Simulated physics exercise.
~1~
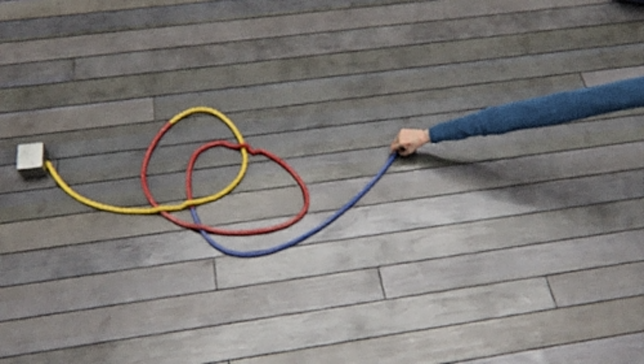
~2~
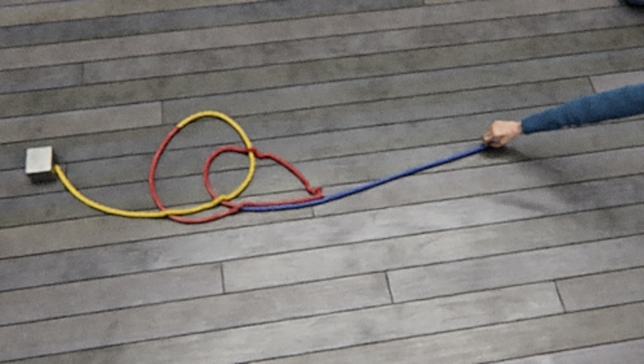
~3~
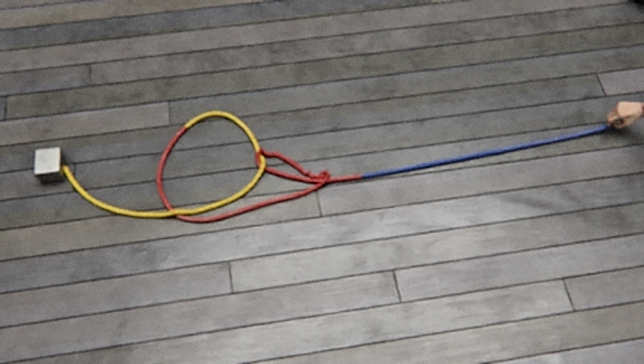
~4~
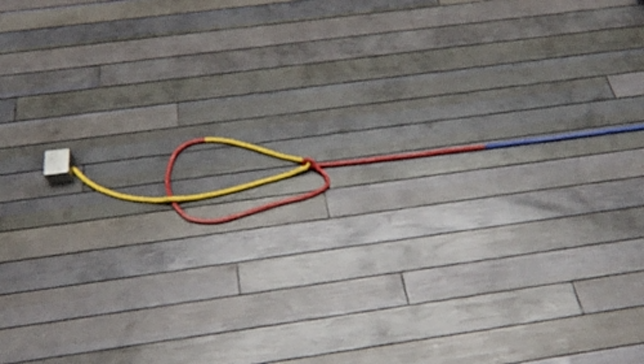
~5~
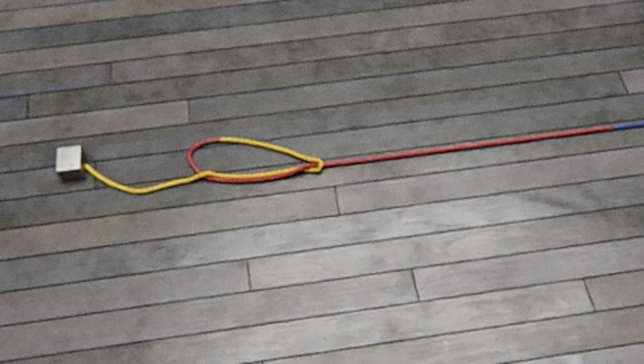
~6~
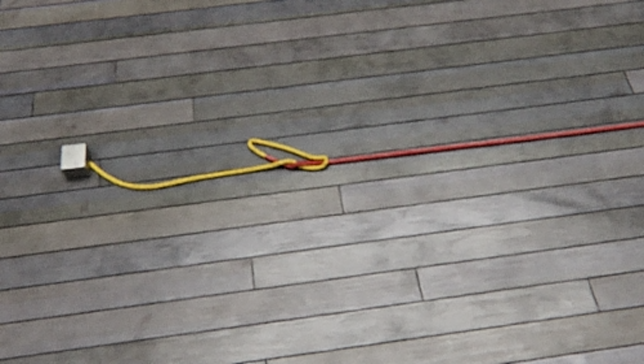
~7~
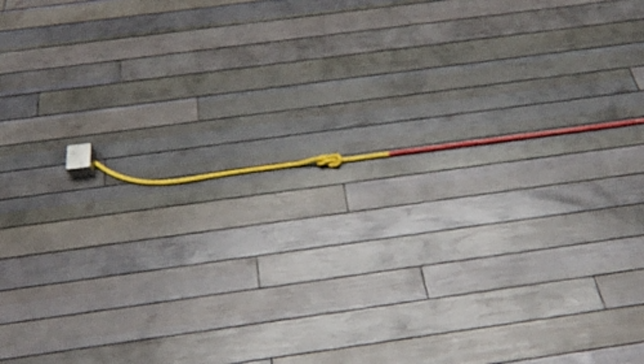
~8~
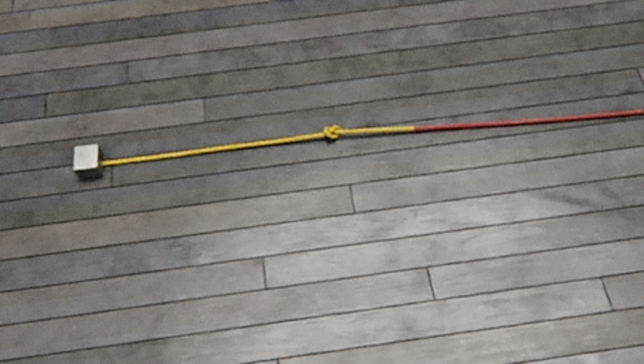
An arm in a blue sleeve reaches in from the right over grey wooden planks, seen from above at an angle, holding the blue end of a rope. The rope's yellow end is fixed to a small pale block on the left, and red and yellow loops lie between. The hand draws the blue end rightward and passes out of view as the loops slide and narrow. Red rope runs out to the right while the last loop shrinks into a yellow bundle. Finally the rope stretches nearly straight, with a small tight knot in its yellow part.
